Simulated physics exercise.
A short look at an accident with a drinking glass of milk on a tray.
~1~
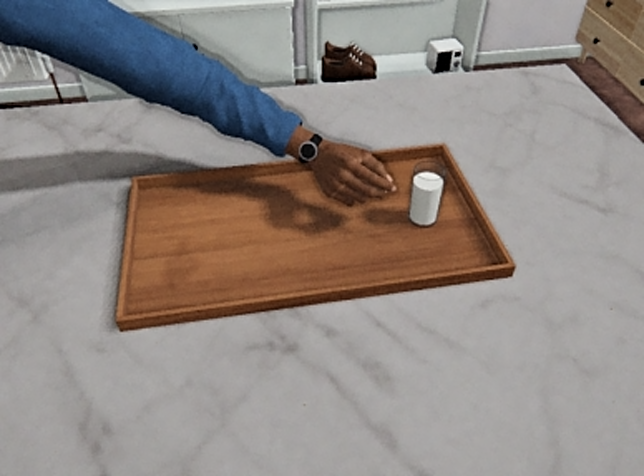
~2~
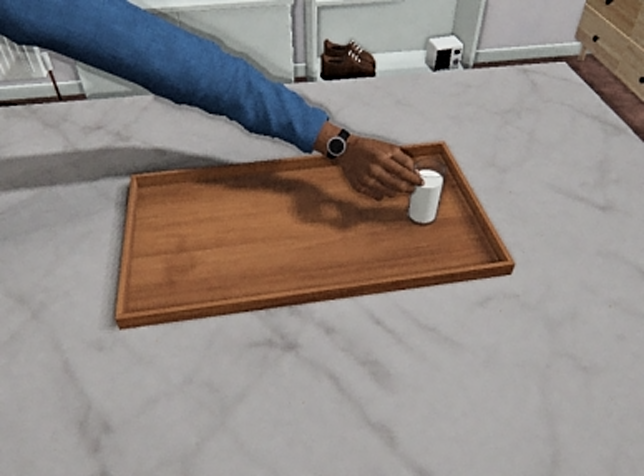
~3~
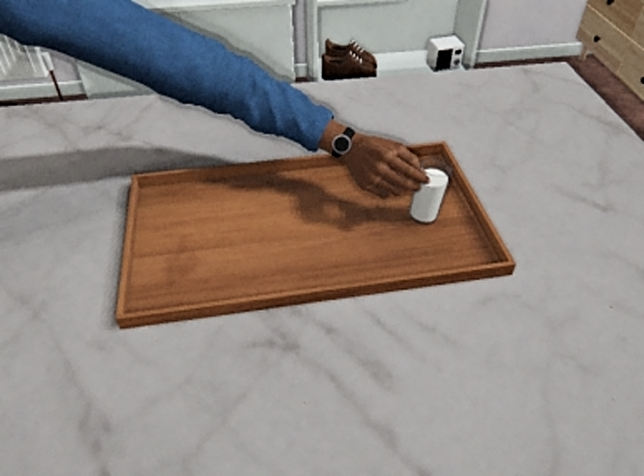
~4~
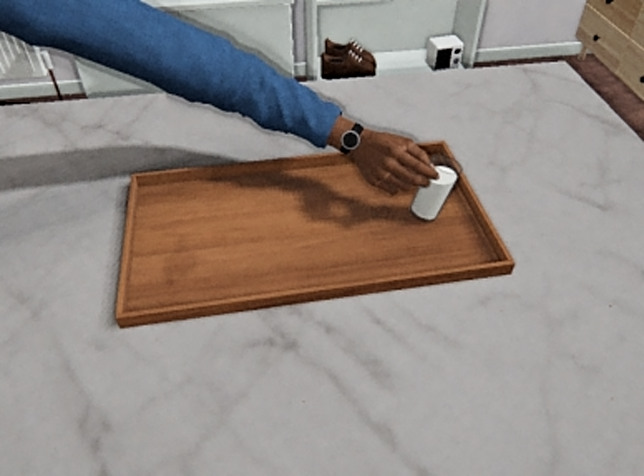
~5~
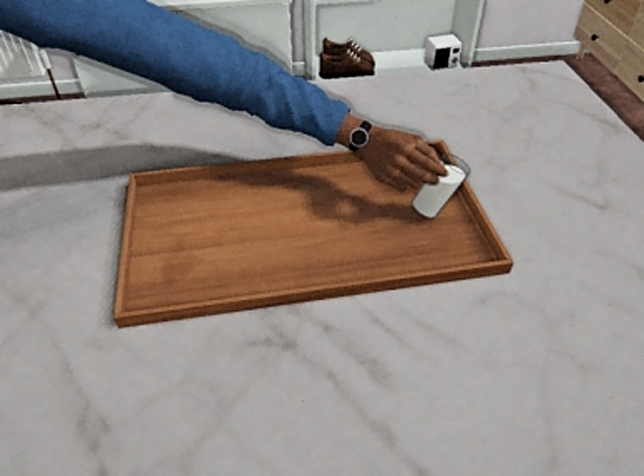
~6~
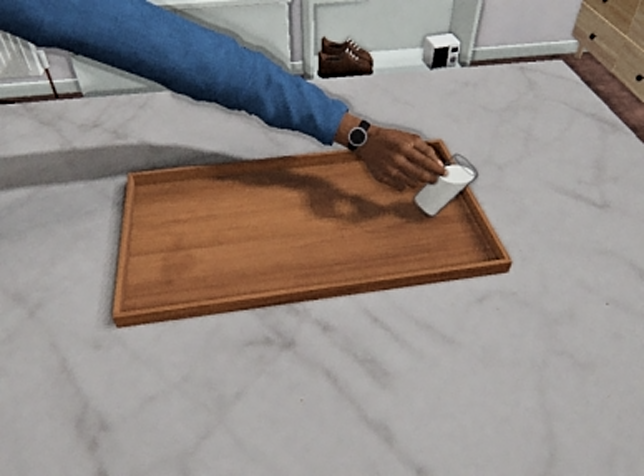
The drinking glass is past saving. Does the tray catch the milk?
The spill gets out on to the top.
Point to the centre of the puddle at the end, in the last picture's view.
Near (611, 193).
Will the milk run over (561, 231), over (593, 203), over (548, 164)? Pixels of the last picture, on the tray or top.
One: In the puddle. Two: Wet. Three: In the puddle.
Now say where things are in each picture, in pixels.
It stands upright; drinking glass (427, 194) about three quarters full; tray (321, 289), in the first picture.
Pushed off balance; drinking glass about three quarters full, surface at (428, 180), in the second picture.
Pushed off balance; drinking glass (430, 191) about three quarters full, in the third picture.
Pushed off balance; drinking glass about three quarters full, surface at (441, 176); tray (321, 286), in the fourth picture.
Pushed off balance; drinking glass (440, 186) tipped 25°, in the fifth picture.
It is falling; drinking glass (446, 185) tipped 35°, in the sixth picture.
Shortly, the drinking glass lies across the rim; the puddle covers about as much as a plate; it has landed past the rim.
Then, the puddle covers about as much as a tray; it has landed past the rim.
At the finish, the puddle covers about as much as a tray; it has landed past the rim.
